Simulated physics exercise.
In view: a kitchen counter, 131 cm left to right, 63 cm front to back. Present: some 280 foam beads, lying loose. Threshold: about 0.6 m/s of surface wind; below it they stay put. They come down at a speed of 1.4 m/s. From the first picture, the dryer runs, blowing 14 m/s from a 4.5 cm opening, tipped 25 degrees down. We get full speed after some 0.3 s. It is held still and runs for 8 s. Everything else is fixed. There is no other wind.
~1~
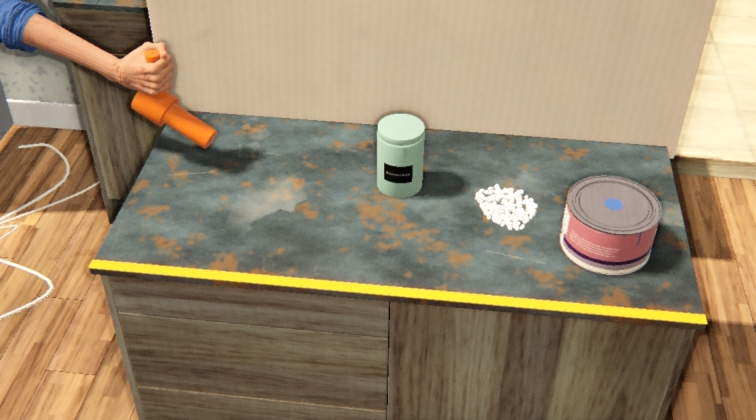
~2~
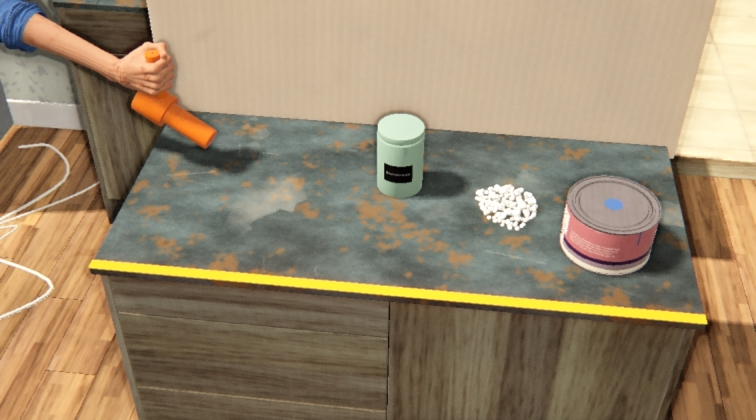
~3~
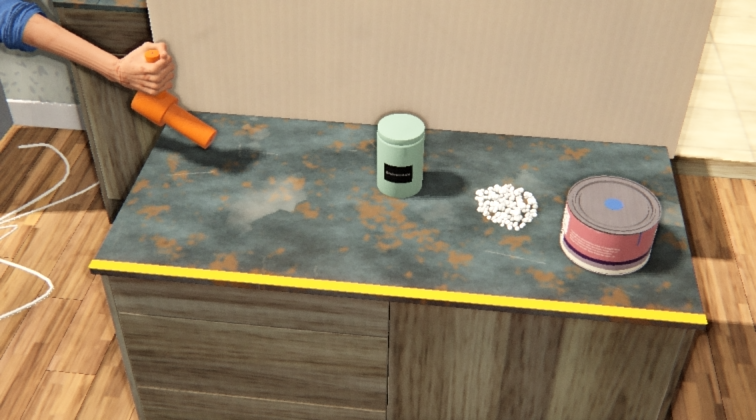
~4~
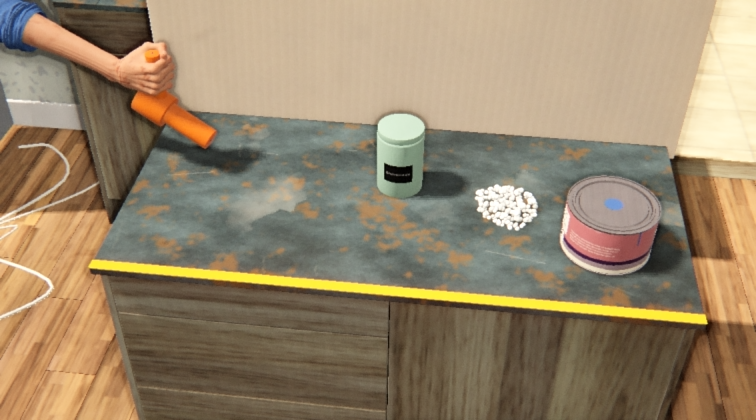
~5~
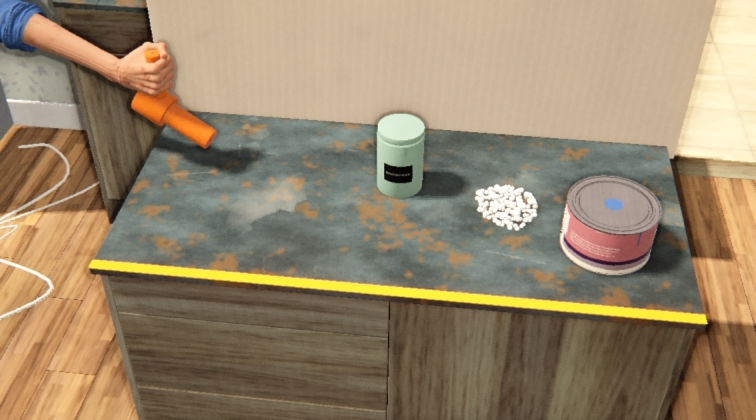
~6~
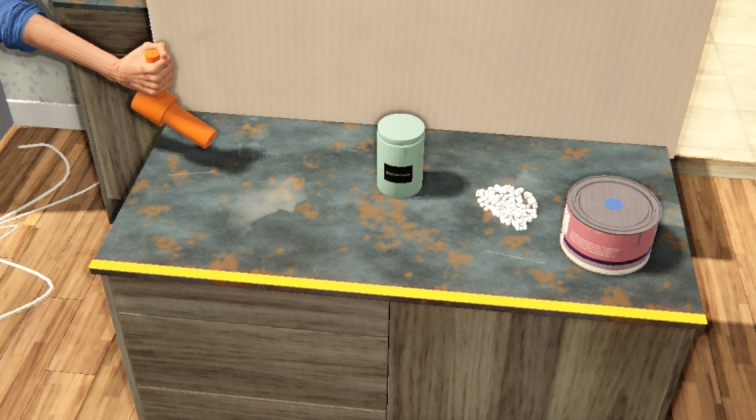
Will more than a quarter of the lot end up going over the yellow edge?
No.
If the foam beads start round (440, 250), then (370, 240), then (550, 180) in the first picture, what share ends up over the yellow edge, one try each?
90 %, 100 %, 0 %.
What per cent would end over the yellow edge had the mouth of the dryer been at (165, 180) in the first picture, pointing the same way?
In that case some 0 per cent.
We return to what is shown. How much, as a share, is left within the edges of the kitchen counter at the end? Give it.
Roughly 0 %.
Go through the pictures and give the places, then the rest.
The middle of the foam beads is near (506, 208), none has stirred yet and the mouth of the dryer is at (211, 140), in the first picture.
The middle of the foam beads is near (506, 204), none has stirred yet and the yellow edge is centred on (388, 295), in the second picture.
The middle of the foam beads is near (506, 204), none has stirred yet, the top of a large tin is at (614, 204) and the top of a jar is at (401, 127), in the third picture.
The middle of the foam beads is near (506, 204) and none has stirred yet, in the fourth picture.
The middle of the foam beads is near (506, 204) and none has stirred yet, in the fifth picture.
The middle of the foam beads is near (510, 205), the farthest in sight from the dryer is at (535, 217) and about 5 % have left their places, in the sixth picture.
Then, 1.2 s after the last picture, 61 % are on the move or not yet settled, 0 % are over the yellow edge; the middle of those still in play is near (639, 179).
Then, 2.2 s after the last picture, 9 % are on the move or not yet settled, 0 % are over the yellow edge.
Then, 4.1 s after the last picture, 1 % are on the move or not yet settled, 0 % are over the yellow edge.
Then, 7.7 s after the last picture, at the end, 0 % are over the yellow edge.
